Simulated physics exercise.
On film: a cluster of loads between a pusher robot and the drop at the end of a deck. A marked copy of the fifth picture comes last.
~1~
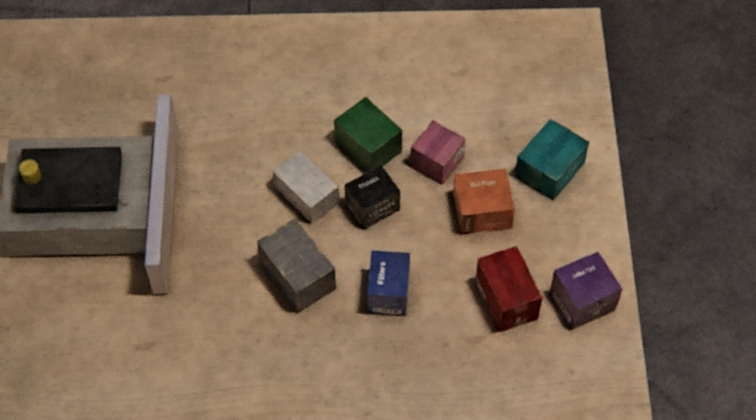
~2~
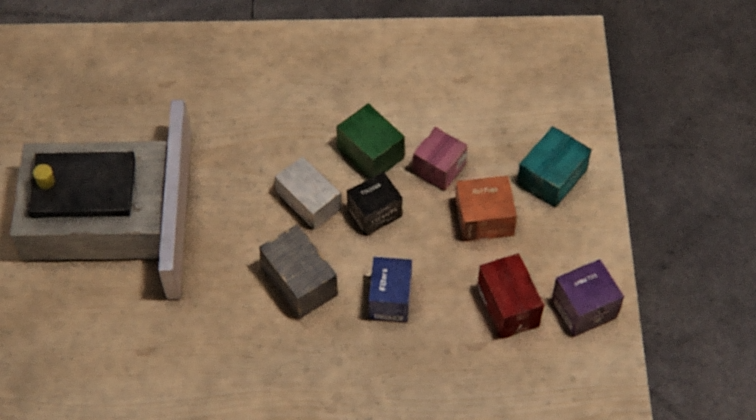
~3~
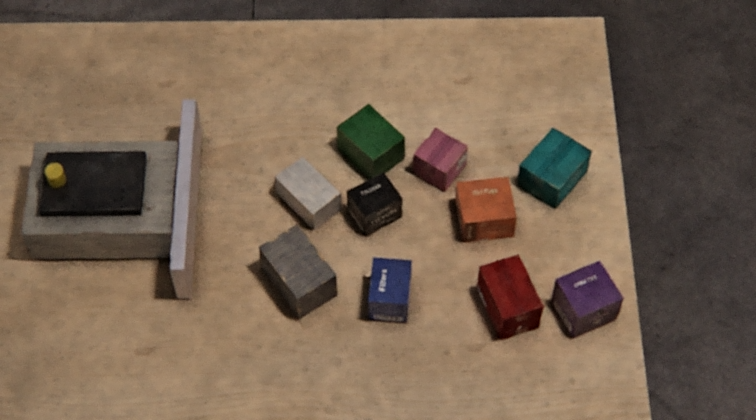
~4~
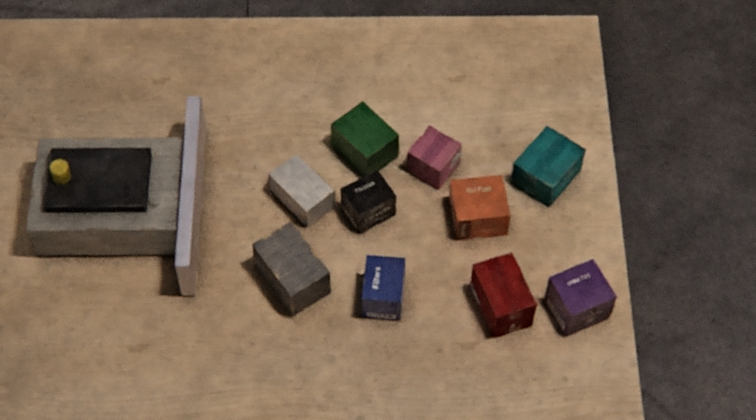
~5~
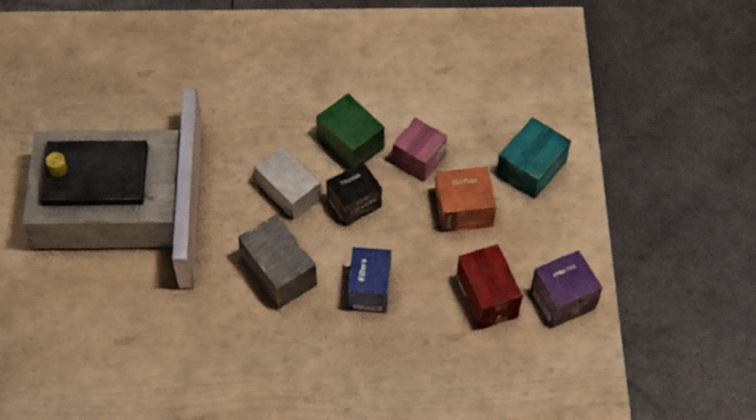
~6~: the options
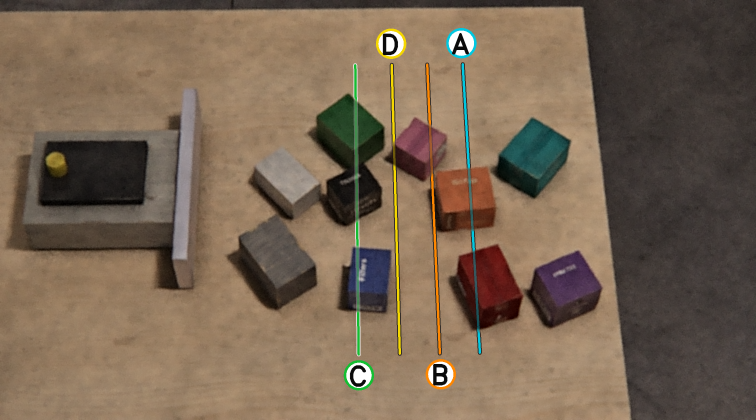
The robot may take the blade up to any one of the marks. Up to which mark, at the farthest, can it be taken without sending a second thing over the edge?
It can go as far as A.
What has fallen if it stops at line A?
It is the purple box.
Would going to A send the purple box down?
By then, yes.
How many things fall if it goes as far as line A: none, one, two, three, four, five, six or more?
One.
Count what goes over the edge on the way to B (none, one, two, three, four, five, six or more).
By then, none.
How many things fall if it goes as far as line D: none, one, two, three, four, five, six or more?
By then, none.
On the marked copy, A at (471, 200); B at (433, 200); C at (357, 201); D at (396, 201).
With A. Early on, robot (206, 170); grey crate (319, 264); white crate (316, 185).
Further on, robot (308, 169); orange box (505, 203); red box (508, 287).
At the end, robot (386, 169); purple box over the edge; turquoise box (577, 160); one fallen.
As for the rest, B is within the limit but short; C is within the limit but short; D is within the limit but short.
